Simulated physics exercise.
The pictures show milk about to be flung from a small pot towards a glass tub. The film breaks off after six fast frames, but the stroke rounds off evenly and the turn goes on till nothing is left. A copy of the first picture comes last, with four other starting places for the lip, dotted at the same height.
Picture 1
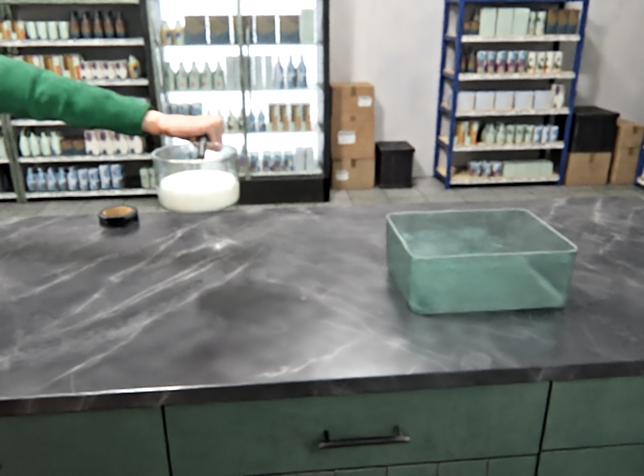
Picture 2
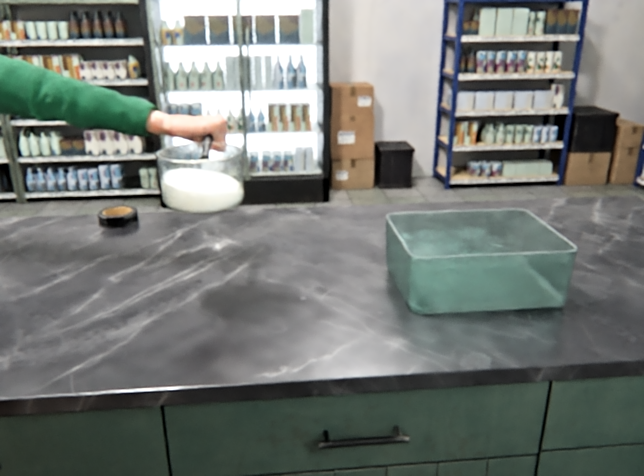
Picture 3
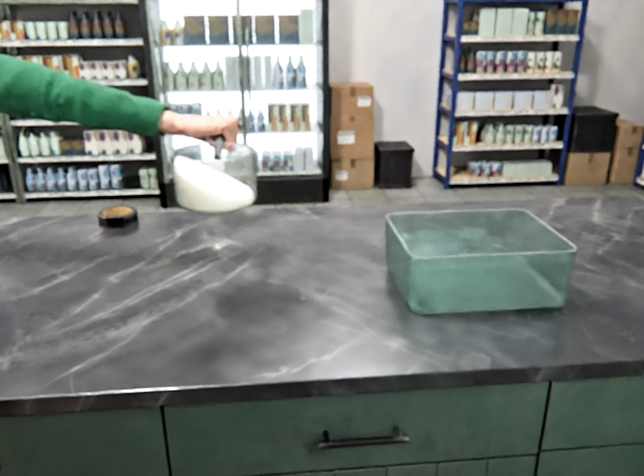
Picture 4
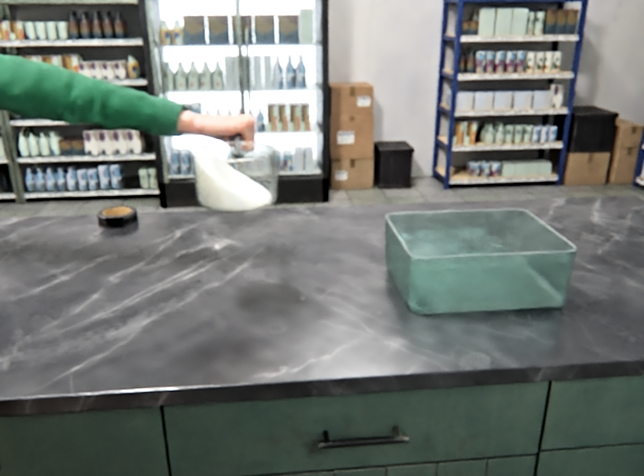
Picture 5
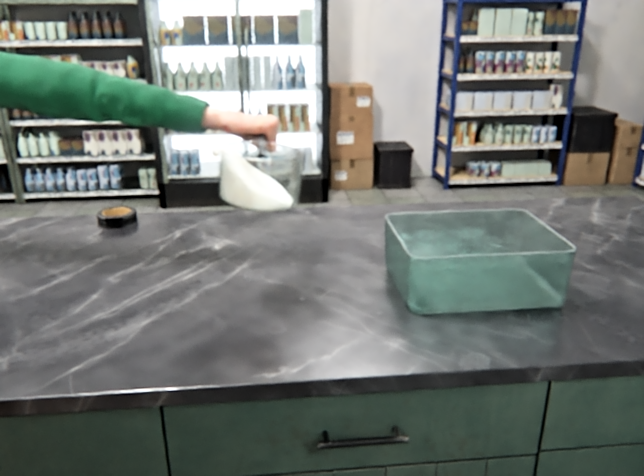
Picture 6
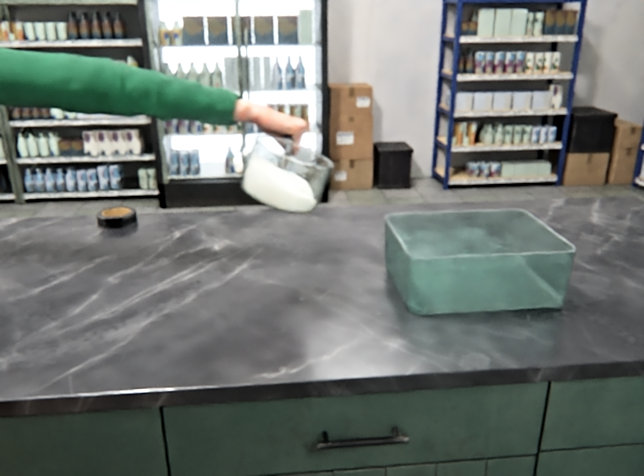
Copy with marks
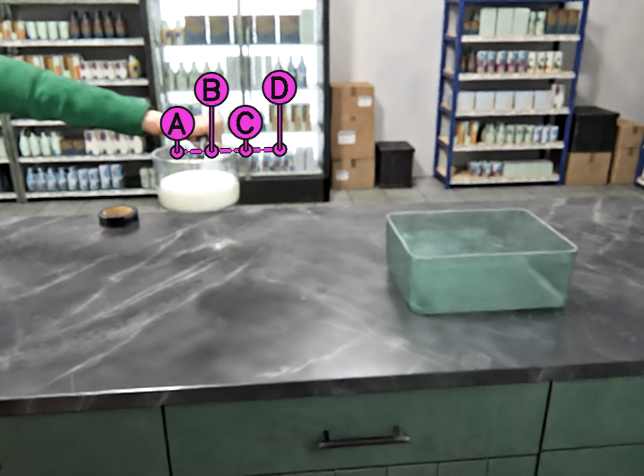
To begin with, a green-sleeved arm at the left holds a clear pot of milk upright above a dark marbled counter, with a glass tub sitting at right. The hand moves the pot rightward, and the milk sloshes up its left side and over the rim as the pot starts tilting.
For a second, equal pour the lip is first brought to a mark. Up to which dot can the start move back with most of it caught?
It is B.
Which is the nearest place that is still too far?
Here it is place A.
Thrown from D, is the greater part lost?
No.
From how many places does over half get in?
Three.
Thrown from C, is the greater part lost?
No, that is safe.
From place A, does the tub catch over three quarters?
No, less.
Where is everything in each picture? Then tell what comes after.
Upright, lip at (236, 150); tub from (408, 311) to (565, 303); nothing has left yet.
Upright, lip at (240, 150); nothing has left yet.
Upright, lip at (254, 150); nothing has left yet.
Upright, lip at (275, 149); milk is over the rim, down to (200, 151).
Tipped about 6°, lip at (302, 153); milk is over the rim, down to (217, 154).
Tipped about 20°, lip at (331, 163); milk is over the rim, down to (239, 169).
On the marked copy, A at (177, 151); B at (211, 151); C at (245, 150); D at (279, 149).
If A is chosen, about 38 % lands in the tub, 58 % falls short and 4 % goes beside or beyond.
If B is chosen, about 63 % lands in the tub, 32 % falls short and 5 % goes beside or beyond.
If C is chosen, about 83 % lands in the tub, 14 % falls short and 4 % goes beside or beyond.
If D is chosen, about 87 % lands in the tub, 7 % falls short and 6 % goes beside or beyond.
